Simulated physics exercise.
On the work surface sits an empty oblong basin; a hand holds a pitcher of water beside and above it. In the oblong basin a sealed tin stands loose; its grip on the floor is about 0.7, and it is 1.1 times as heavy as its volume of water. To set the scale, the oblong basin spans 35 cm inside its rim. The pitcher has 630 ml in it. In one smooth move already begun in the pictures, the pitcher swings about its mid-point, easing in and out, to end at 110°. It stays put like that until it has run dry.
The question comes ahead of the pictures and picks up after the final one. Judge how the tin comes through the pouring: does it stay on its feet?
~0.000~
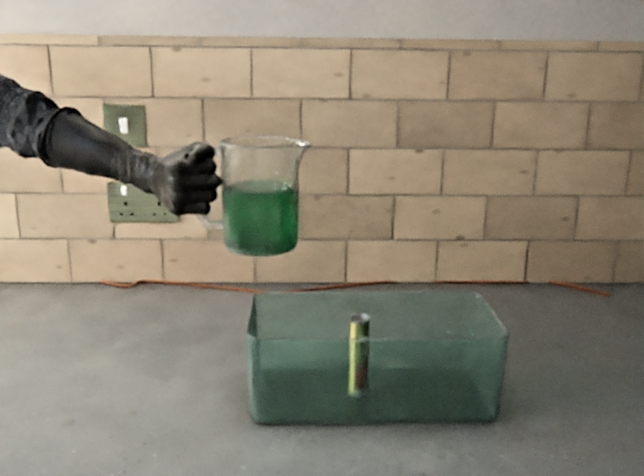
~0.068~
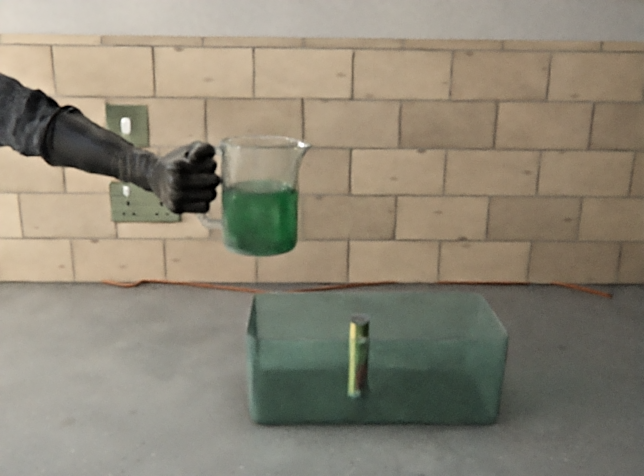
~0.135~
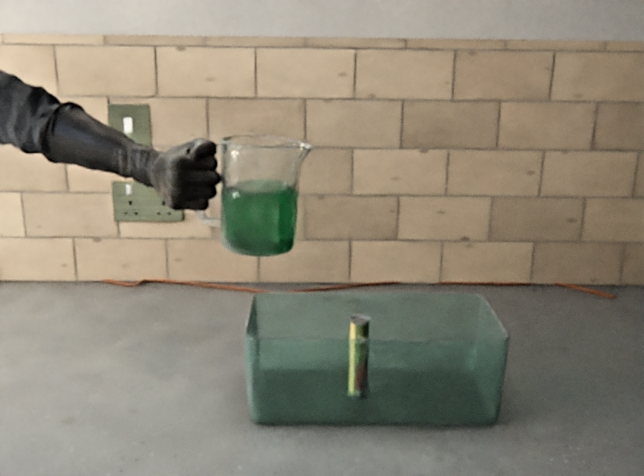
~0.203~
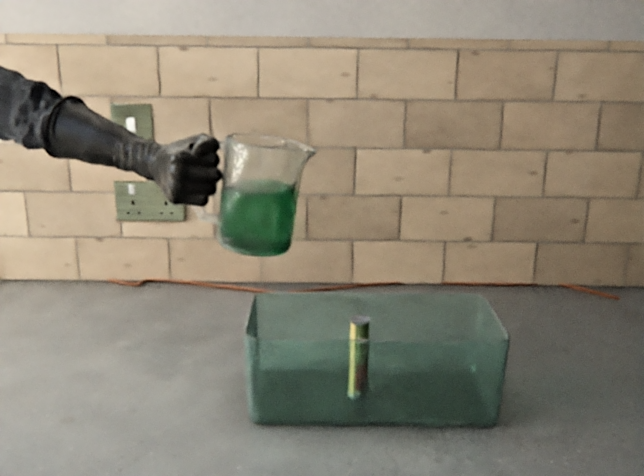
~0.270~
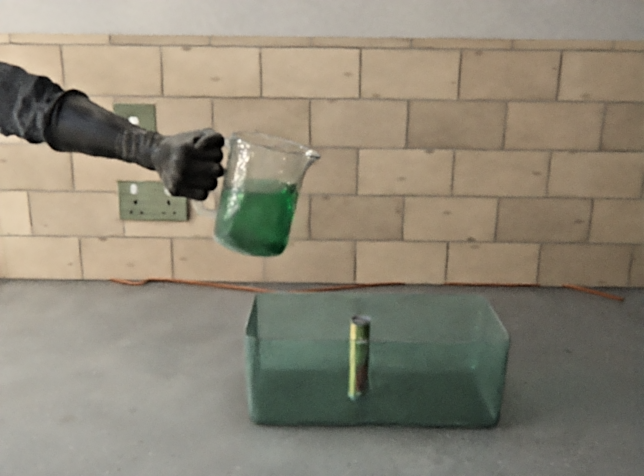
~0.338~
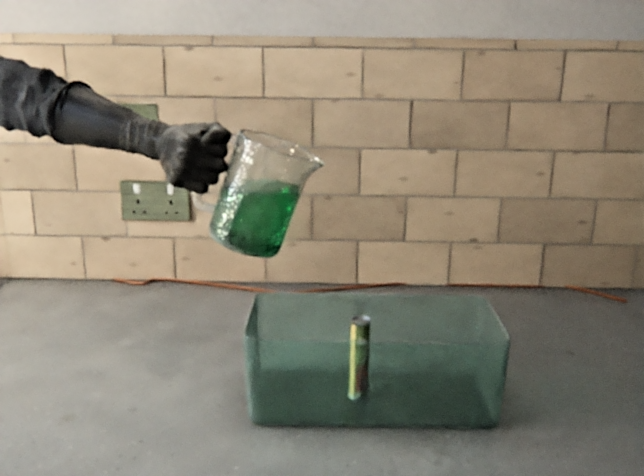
Watch, it's going to be unseated.
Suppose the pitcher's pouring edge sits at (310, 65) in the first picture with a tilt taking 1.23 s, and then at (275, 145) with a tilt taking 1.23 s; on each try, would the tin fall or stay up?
Trial 1 - tin stays standing; trial 2 - tin tips.
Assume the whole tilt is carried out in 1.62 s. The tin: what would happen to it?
In that case the tin overturns.
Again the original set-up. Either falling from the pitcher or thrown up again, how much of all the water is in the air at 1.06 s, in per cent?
Near 26 percent.
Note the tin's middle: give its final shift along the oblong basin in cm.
All told, the tin's centre has moved close to 8.0 cm.
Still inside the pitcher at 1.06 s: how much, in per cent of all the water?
34 %.
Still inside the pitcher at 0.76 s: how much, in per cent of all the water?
Around 94 in a hundred.
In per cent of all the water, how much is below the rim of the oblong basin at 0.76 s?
I reckon close to 0 percent of it.
After 0.76 s the tilt is 74° and 94 per cent is still to pour; the tin stands where it began.
After 1.06 s the tilt is 105° and 35 per cent is still to pour; the tin stands where it began.
After 1.38 s the tilt is 110° and 2 per cent is still to pour; the tin leans 30°.
After 1.73 s the tilt is 110° and 0 per cent is still to pour; the tin lies on its side.
In the end the tin lies on its side.
